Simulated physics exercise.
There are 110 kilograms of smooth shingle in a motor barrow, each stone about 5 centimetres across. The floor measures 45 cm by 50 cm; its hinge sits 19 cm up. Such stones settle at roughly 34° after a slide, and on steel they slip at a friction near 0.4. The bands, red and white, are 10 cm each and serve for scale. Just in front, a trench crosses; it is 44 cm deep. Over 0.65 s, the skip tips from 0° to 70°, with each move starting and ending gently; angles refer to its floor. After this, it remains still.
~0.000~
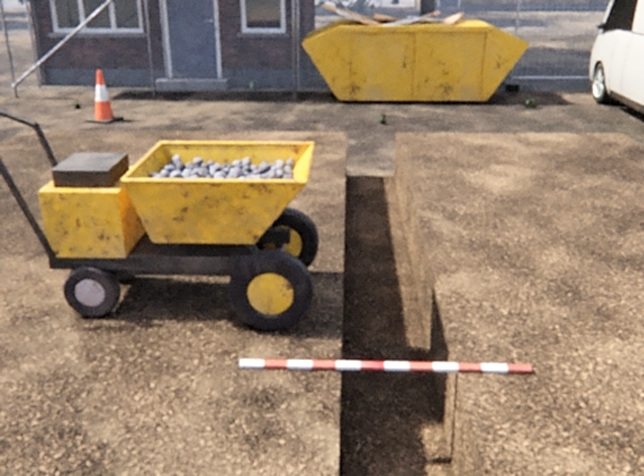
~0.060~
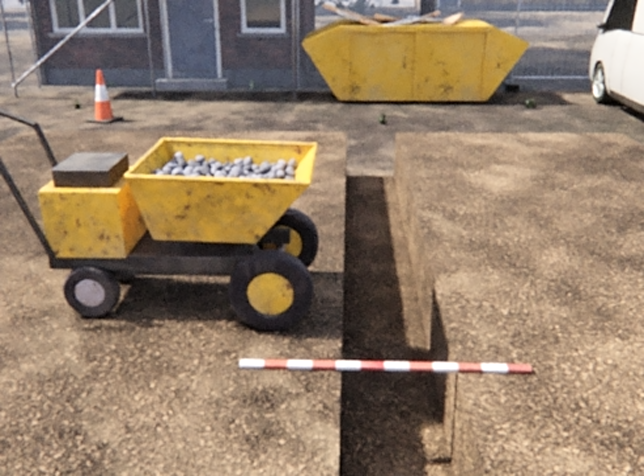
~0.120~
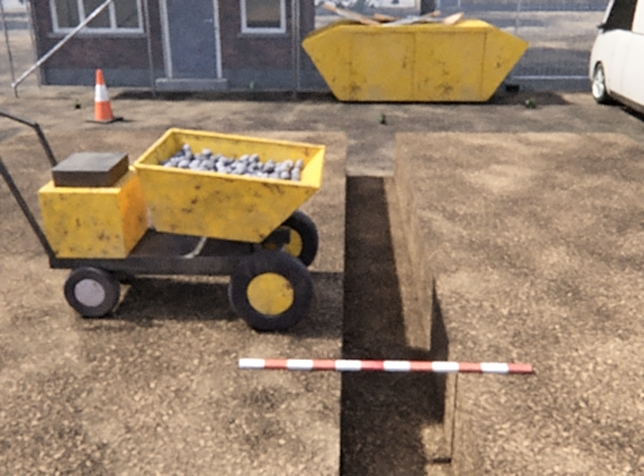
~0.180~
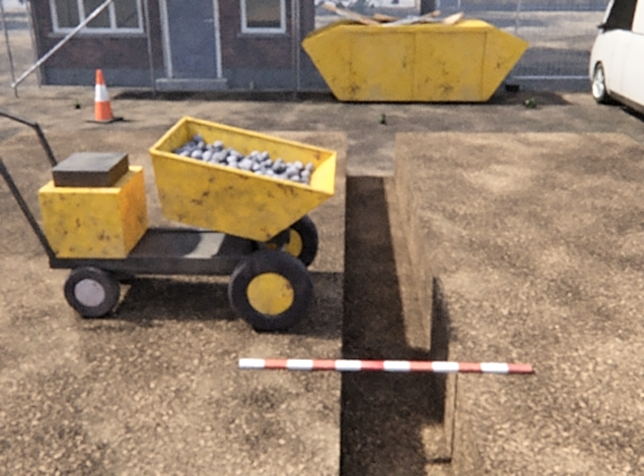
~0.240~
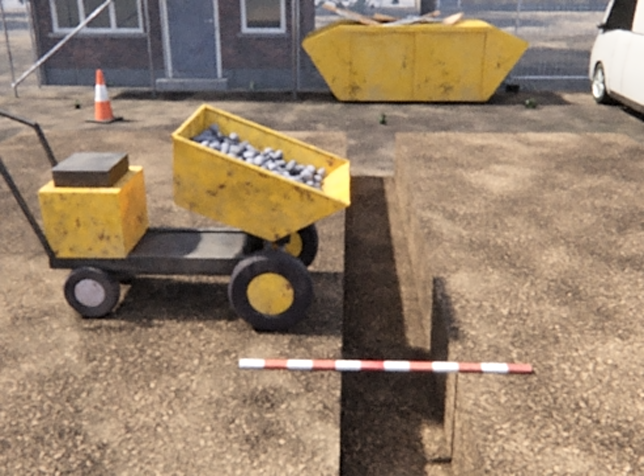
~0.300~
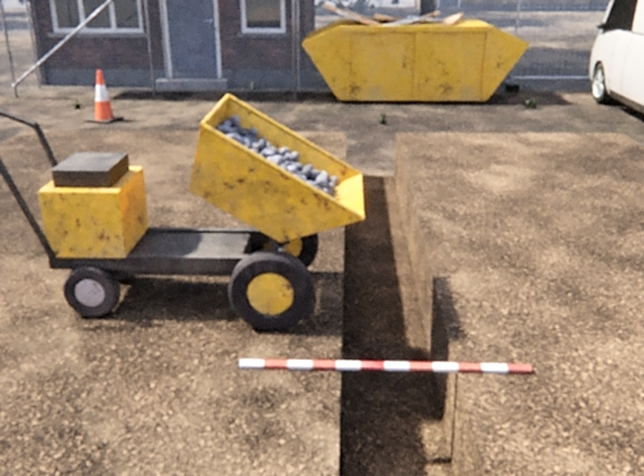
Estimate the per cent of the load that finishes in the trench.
Roughly 54 percent.
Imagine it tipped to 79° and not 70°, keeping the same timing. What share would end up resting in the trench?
Roughly 65 percent.
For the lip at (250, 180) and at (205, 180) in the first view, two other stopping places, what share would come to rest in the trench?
Roughly 100 percent for the first, and 85 percent for the second.
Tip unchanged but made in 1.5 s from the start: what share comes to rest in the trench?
With that change, it comes to around 75 per cent.
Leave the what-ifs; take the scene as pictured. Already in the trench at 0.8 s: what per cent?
About 25 per cent by then.
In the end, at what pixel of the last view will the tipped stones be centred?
(431, 359).
After 0.5 s the floor is at 59°; 100 % in the skip; the foremost stones are at (375, 236).
After 0.8 s the floor is at 70°; 72 % in the skip, 23 % in the trench, 5 % past the trench; the foremost stones are at (460, 295).
After 1.1 s the floor is at 70°; 18 % in the skip, 37 % in the trench, 45 % past the trench; the foremost stones are at (615, 299).
After 3.0 s the floor is at 70°; 0 % in the skip, 54 % in the trench, 46 % past the trench; the foremost stones are past the picture's edge.
